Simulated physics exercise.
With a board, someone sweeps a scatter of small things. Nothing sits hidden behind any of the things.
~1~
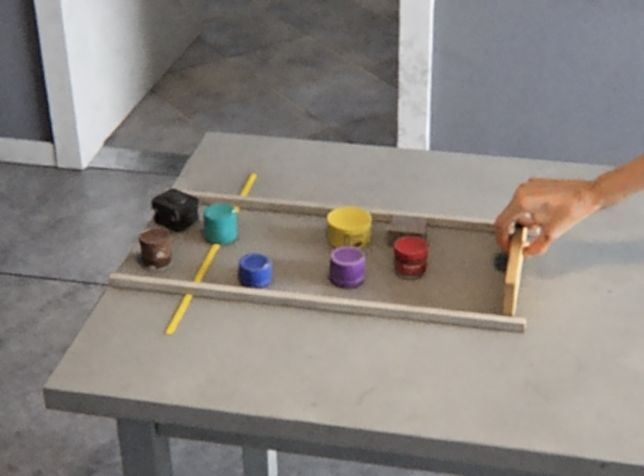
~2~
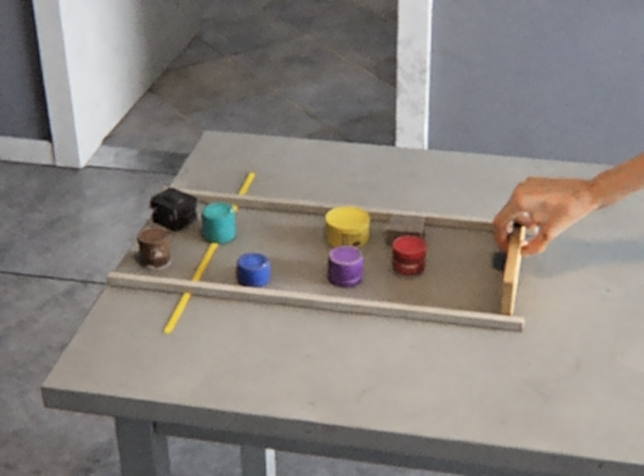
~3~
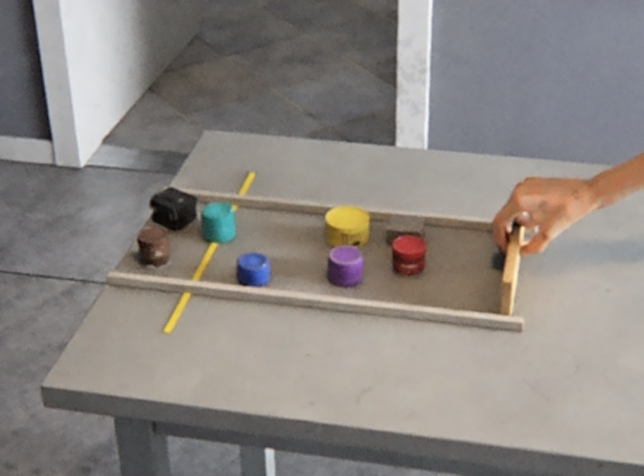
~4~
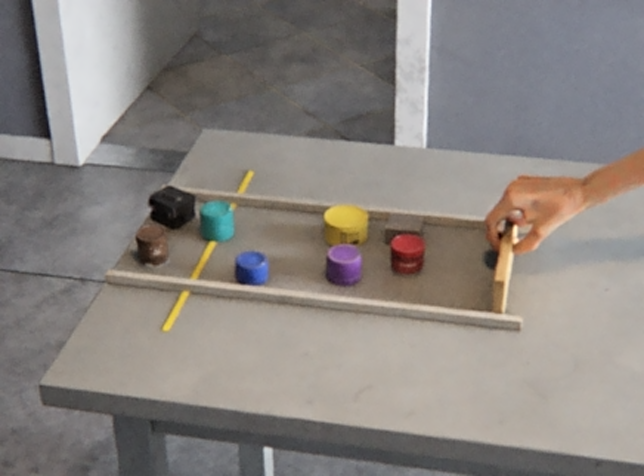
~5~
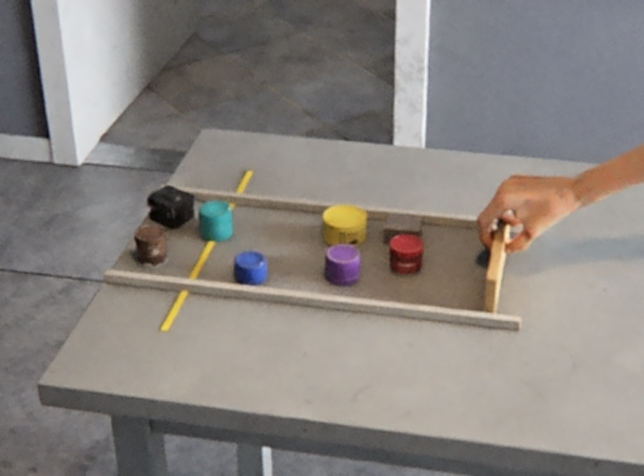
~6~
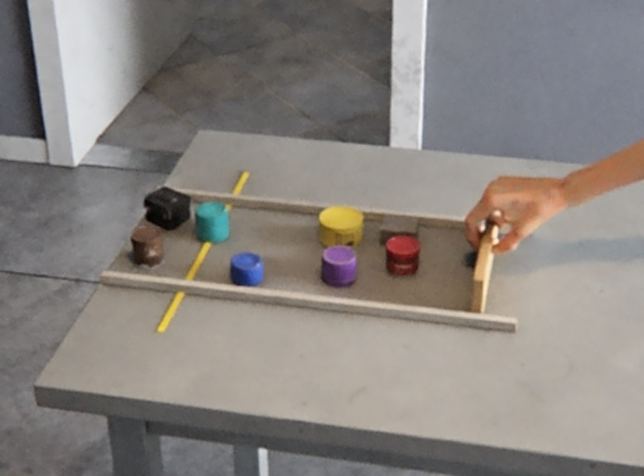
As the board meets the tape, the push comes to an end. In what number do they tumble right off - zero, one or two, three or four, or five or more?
One or two tumble off.
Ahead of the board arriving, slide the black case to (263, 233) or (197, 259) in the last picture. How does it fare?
Well, the black case sits tight the first time and sits tight the second time.
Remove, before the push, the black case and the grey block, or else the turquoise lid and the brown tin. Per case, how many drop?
You'd get 0 in the first case and 1 in the second one.
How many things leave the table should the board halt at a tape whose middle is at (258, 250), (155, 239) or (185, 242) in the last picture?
Going through them in order, you'd see 0, 4 and 1.
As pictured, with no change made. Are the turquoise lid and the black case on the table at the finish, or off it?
Taking them one at a time, the turquoise lid remains in place; as for the black case, it ends up down.
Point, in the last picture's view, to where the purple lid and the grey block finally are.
Near (182, 248) and (205, 211).
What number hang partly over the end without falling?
The total comes out at 0.
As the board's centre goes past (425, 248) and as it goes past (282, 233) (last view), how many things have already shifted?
So far 0, and 6 at the second.
Soon after, none off yet; black case at rest near (168, 208); brown tin at rest near (148, 248); turquoise lid at rest near (212, 222).
Then, none off yet; black case at rest near (168, 208); brown tin at rest near (148, 248); turquoise lid moved about its own width near (181, 224).
By the end, the number that fall off is one or two; fallen, black case.
